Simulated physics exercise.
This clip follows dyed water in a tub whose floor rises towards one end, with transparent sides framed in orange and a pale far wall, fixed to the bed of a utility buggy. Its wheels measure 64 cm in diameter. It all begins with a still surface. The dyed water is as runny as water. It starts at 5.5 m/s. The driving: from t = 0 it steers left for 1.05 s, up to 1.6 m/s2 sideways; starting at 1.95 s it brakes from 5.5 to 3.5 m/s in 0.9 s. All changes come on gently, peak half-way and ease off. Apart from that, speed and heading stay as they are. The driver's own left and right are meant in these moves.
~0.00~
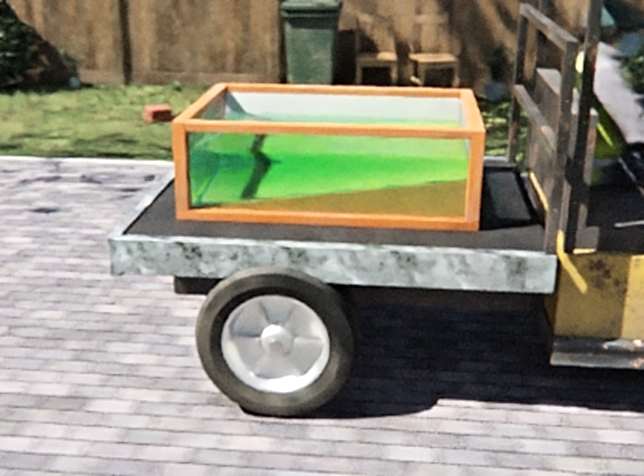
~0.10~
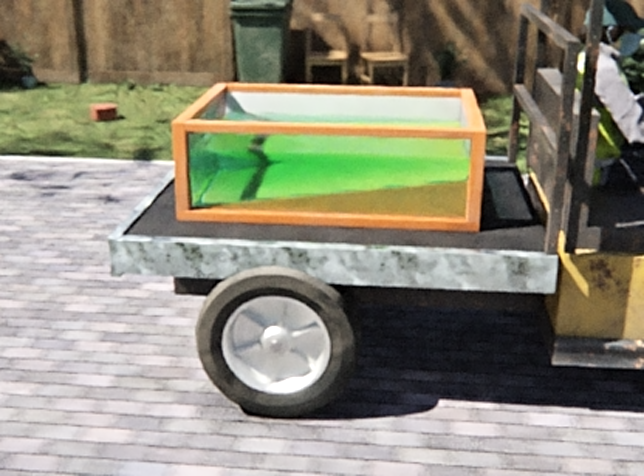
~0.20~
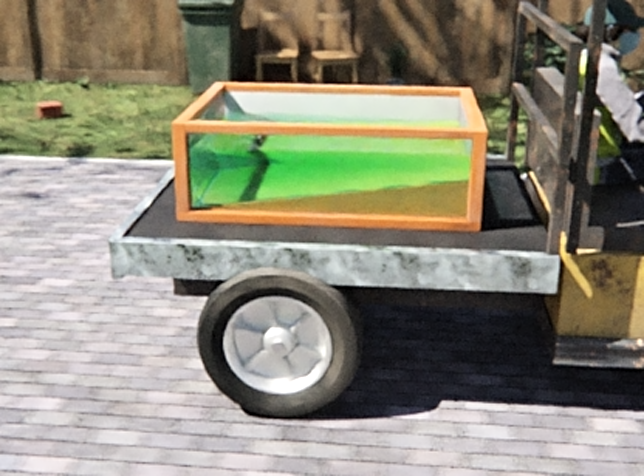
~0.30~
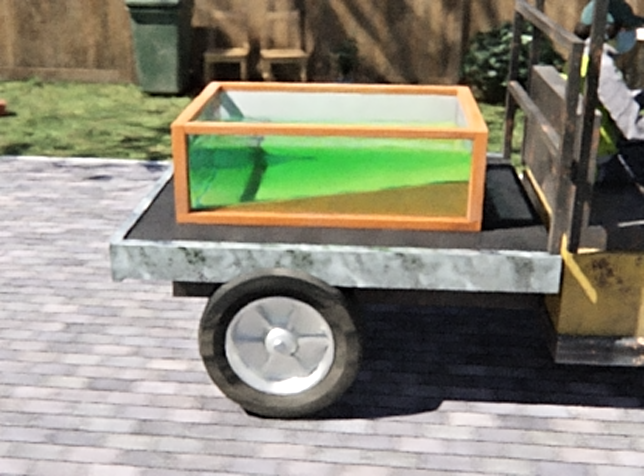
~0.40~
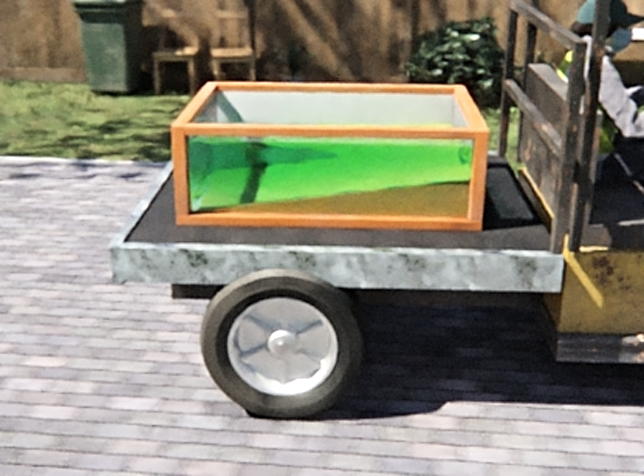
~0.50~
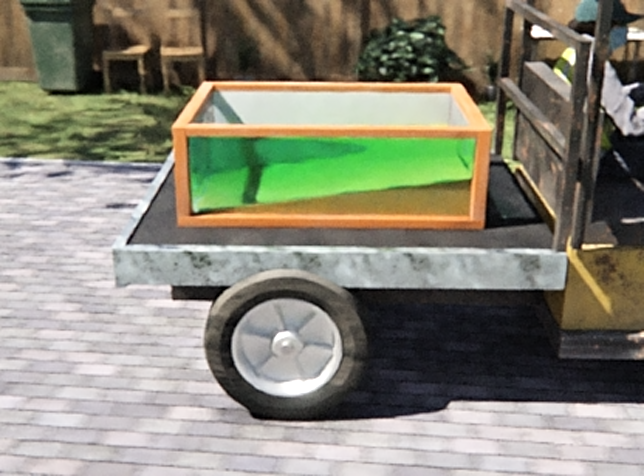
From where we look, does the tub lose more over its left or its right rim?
More leaves at the right one.
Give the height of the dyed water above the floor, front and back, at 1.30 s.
About 26 cm in front and 26 cm behind.
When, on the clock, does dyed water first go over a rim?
Near 2.5 s.
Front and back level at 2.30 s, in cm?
Front 32 cm, back 16 cm.
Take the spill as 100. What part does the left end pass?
Some 10 per cent of it.
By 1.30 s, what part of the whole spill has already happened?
Some 0 per cent by then.
Then, 1.30 s in, the surface is 26 cm up at the front and 25 cm at the back; nothing has left.
Then, 2.30 s in, the surface is 32 cm up at the front and 16 cm at the back; nothing has left.
Then, 3.40 s in, the surface is 22 cm up at the front and 26 cm at the back; 21 per cent is out, over the right end, a little elsewhere.
Then, 5.84 s in, 24 per cent is out, over the right end, a little elsewhere; the right end has passed 18 per cent and the left end 3.
